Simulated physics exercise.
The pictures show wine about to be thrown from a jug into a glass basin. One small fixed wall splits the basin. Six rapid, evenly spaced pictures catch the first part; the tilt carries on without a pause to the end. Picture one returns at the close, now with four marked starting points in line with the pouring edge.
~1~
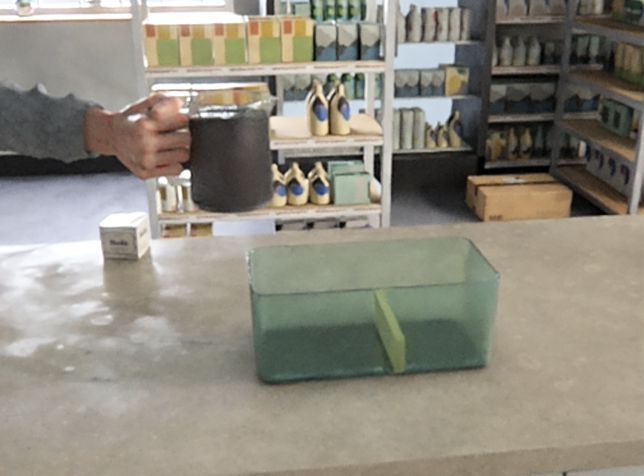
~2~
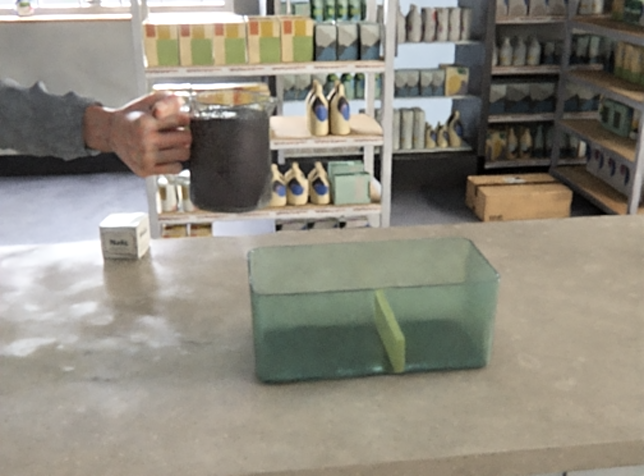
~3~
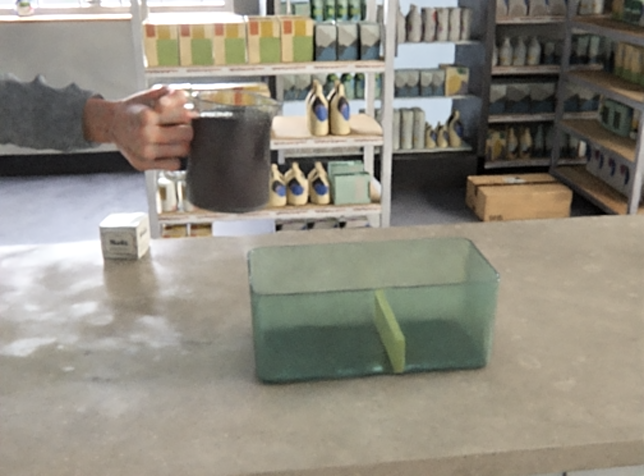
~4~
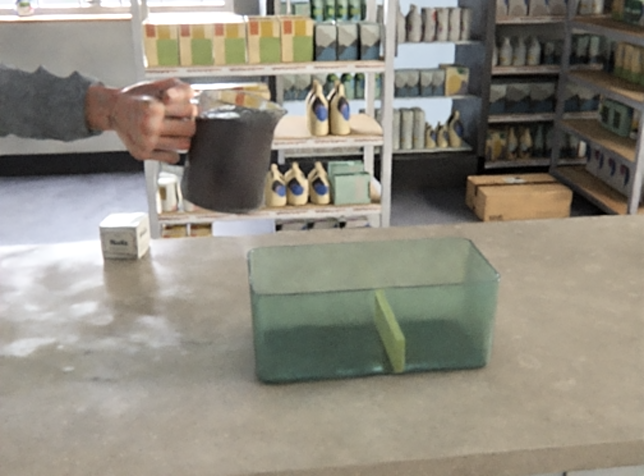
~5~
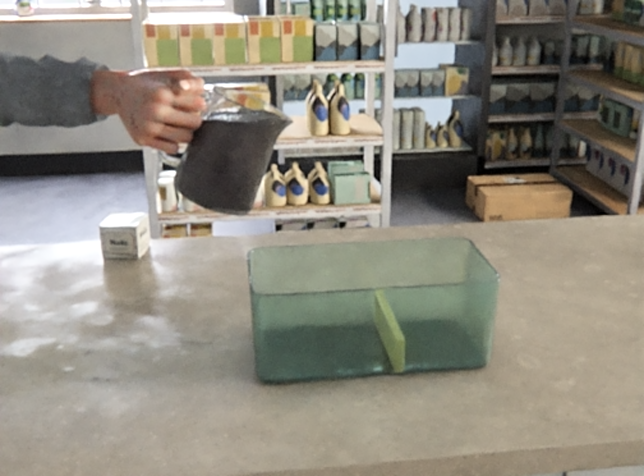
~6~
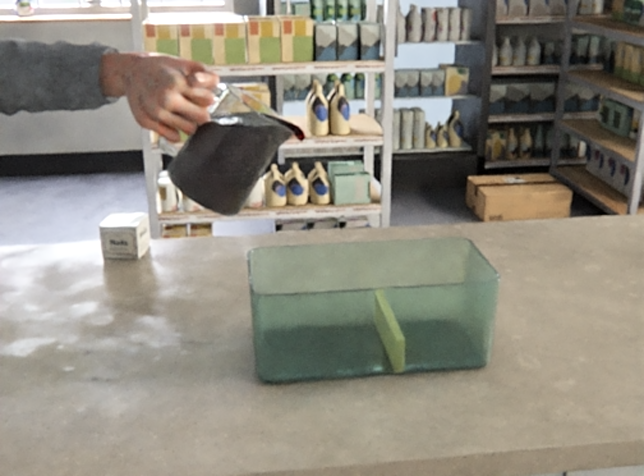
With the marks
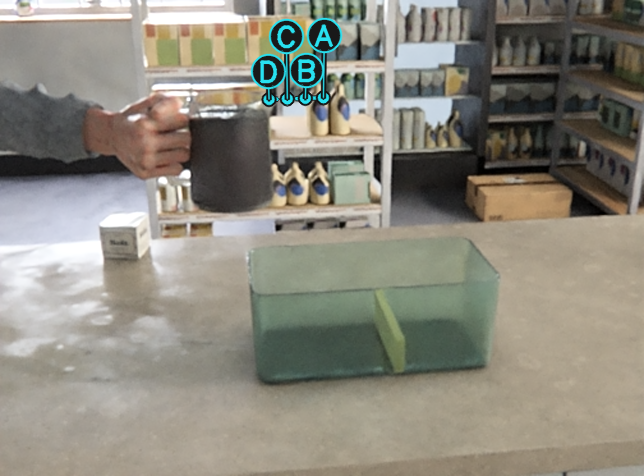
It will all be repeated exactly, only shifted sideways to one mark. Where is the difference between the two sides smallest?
A beats the others.
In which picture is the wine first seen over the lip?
In picture 6.
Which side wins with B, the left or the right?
More ends on the left.
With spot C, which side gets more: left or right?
More ends on the left.
In cyan, A at (323, 97); B at (305, 98); C at (287, 98); D at (269, 99).
Choosing A, about 44 % ends left of the wall and 55 % right of it.
Choosing B, about 80 % ends left of the wall and 17 % right of it; 3 % is lost outside.
Choosing C, about 93 % ends left of the wall and 3 % right of it; 4 % is lost outside.
Choosing D, about 91 % ends left of the wall and 6 % right of it; 3 % is lost outside.
